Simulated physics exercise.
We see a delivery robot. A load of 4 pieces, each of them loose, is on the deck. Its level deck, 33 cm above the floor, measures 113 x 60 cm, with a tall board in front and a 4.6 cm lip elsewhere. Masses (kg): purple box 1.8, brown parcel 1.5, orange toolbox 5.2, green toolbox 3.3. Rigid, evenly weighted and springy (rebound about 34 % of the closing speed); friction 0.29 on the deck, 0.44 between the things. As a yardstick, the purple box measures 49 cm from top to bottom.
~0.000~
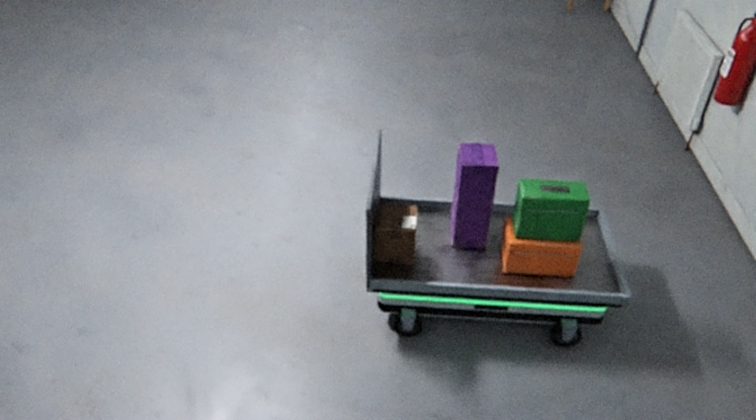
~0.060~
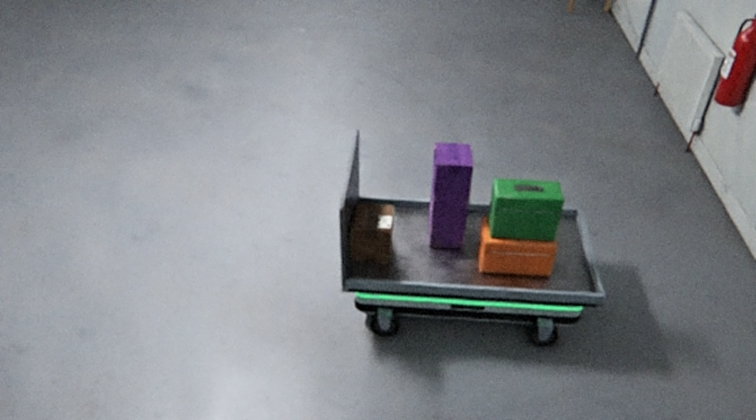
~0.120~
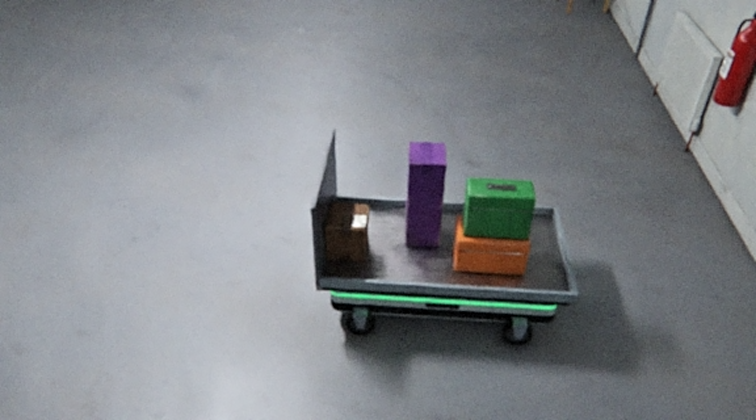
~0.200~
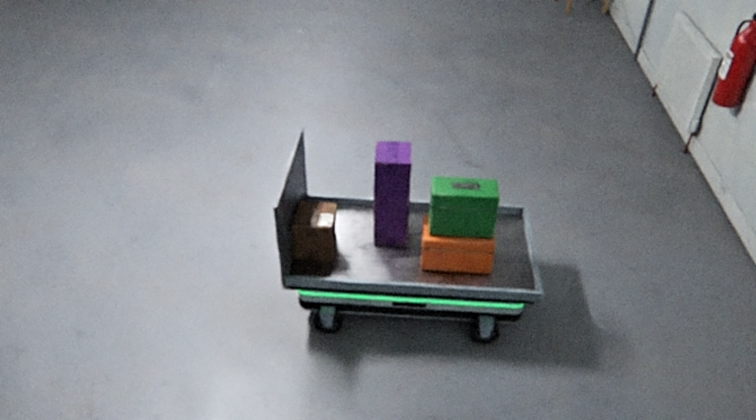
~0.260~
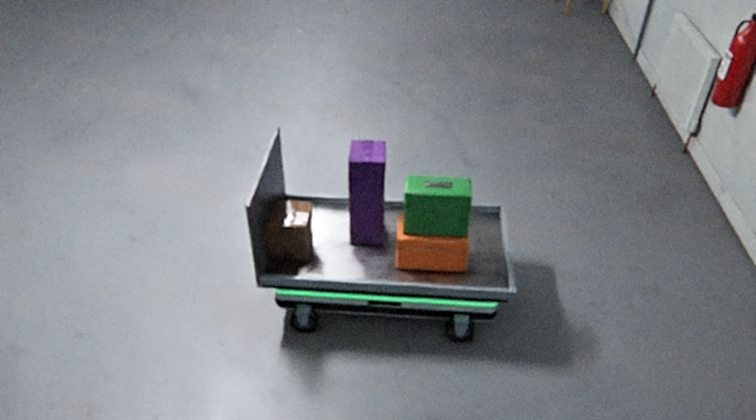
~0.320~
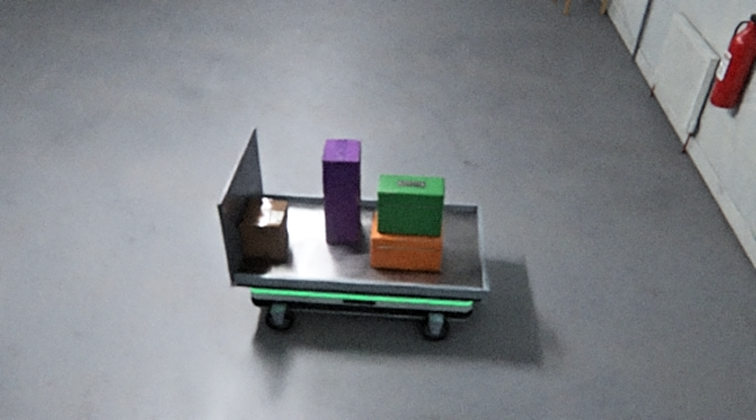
The clip opens on a low wheeled cart on a grey floor, carrying a brown parcel behind its tall left-hand board, an upright purple box, and a green toolbox stacked on an orange one. The cart rolls steadily left, away from the wall, while the load keeps its arrangement on the deck.
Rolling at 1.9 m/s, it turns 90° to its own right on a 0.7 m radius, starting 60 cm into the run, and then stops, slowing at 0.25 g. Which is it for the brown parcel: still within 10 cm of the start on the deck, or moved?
The brown parcel ends elsewhere.
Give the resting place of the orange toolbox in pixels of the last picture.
At about (290, 68).
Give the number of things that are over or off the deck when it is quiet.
That comes to 3.
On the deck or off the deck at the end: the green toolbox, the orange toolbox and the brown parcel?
The green toolbox ends off the deck; the orange toolbox is still on the deck; the brown parcel ends off the deck.
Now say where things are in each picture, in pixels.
In the first picture, cart has run 0 cm; brown parcel (396, 234); purple box (473, 197).
In the second picture, cart has run 11 cm; green toolbox (524, 210); purple box (449, 197).
In the third picture, cart has run 23 cm; orange toolbox (490, 245); green toolbox (498, 209).
In the fourth picture, cart has run 38 cm; purple box (392, 195); orange toolbox (457, 244).
In the fifth picture, cart has run 49 cm; green toolbox (437, 206); purple box (367, 194).
In the sixth picture, cart has run 61 cm; brown parcel (266, 229); orange toolbox (407, 241).
By 0.72 s, cart has run 137 cm, turned 51°; brown parcel on its side near (193, 133); purple box tilted 36°; green toolbox tilted 3°.
By 1.22 s, cart has run 228 cm, turned 90°; purple box, brown parcel and green toolbox now off the deck; orange toolbox 13 cm from its spot.
When it is over (2.3 s), off the deck, purple box, brown parcel and green toolbox; not toppled but over 10 cm from the start, orange toolbox. End places, in pixels of the last picture, brown parcel near (302, 52).
